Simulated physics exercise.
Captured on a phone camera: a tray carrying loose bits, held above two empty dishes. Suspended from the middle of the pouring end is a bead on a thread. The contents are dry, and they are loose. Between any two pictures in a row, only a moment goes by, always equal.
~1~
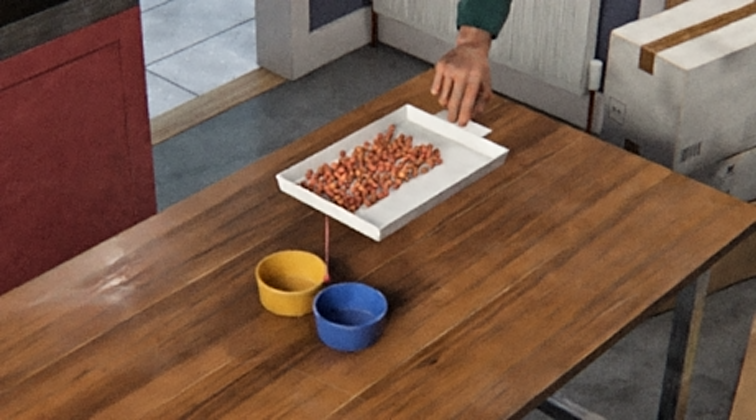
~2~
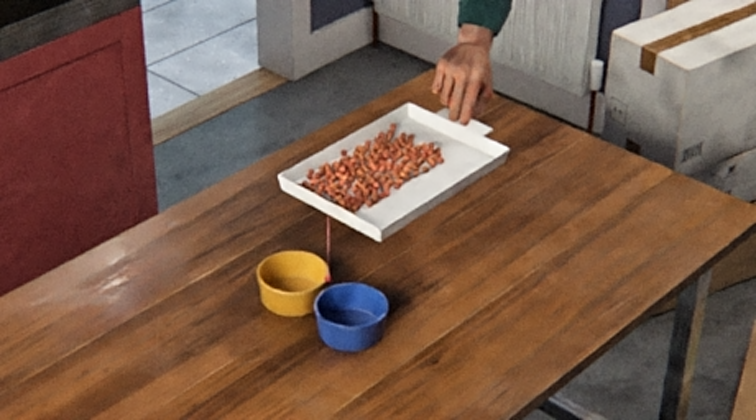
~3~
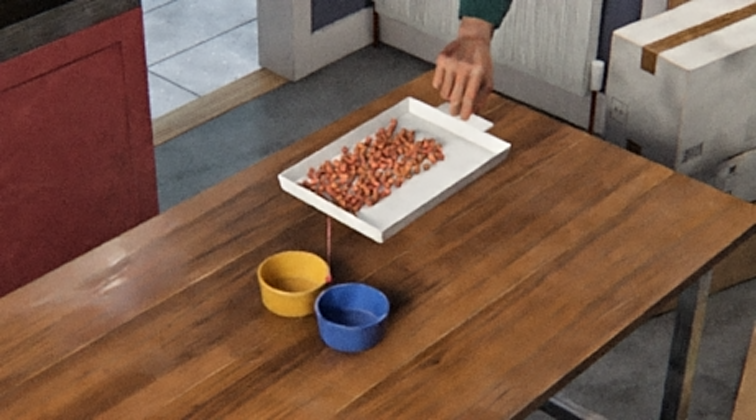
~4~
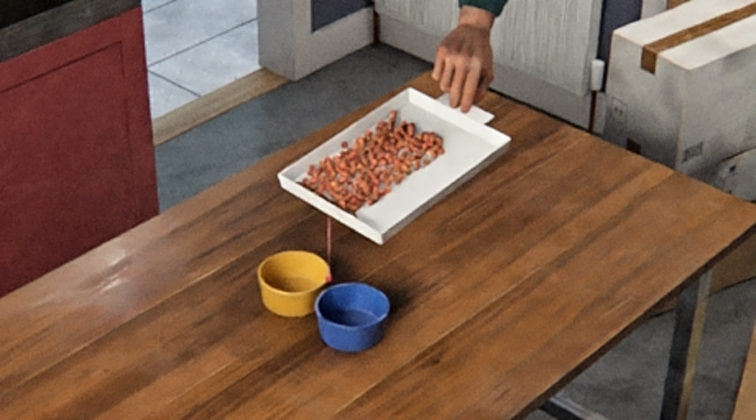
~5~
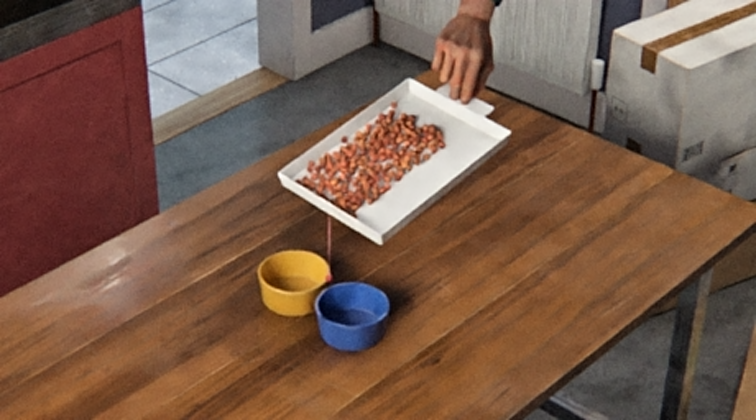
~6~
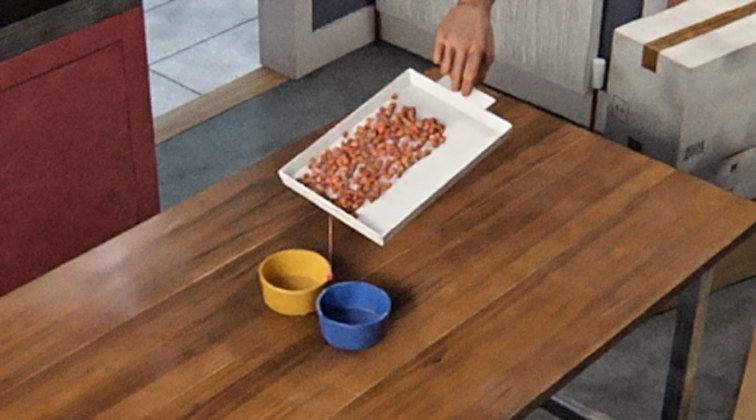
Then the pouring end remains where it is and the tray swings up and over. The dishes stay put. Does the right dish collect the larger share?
I'd say the right dish gets the lion's share of it.
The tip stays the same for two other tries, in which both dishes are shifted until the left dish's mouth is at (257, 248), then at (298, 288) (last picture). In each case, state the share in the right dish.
You'd get 0 in a hundred the first time and 70 in a hundred the second.
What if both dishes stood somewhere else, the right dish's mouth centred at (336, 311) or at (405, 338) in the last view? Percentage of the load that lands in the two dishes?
In turn about 60 and about 50 percent.
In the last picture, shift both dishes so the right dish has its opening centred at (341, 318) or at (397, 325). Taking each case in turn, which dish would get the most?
In order of the tries: The dish on the right side, then the dish on the right side.
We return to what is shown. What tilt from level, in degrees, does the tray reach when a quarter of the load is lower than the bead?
I'd put it at about 110 degrees.
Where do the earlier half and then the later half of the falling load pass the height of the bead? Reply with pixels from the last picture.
The first part passes (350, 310); everything after passes (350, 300).
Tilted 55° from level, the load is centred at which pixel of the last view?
I'd mark the middle close to (364, 185).
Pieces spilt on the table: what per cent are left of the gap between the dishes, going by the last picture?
Share to the left: Near 50 per cent.
Just after the last frame, tray tipped steeply; every one on the tray.
A moment on, tray tipped right over; almost all on the tray; just a few in the right dish.
Further on, tray tipped past a quarter turn; roughly half in the right dish; roughly half outside both.
When it is over, tray tipped past a quarter turn; roughly half in the right dish; not one in the left dish; roughly half outside both.
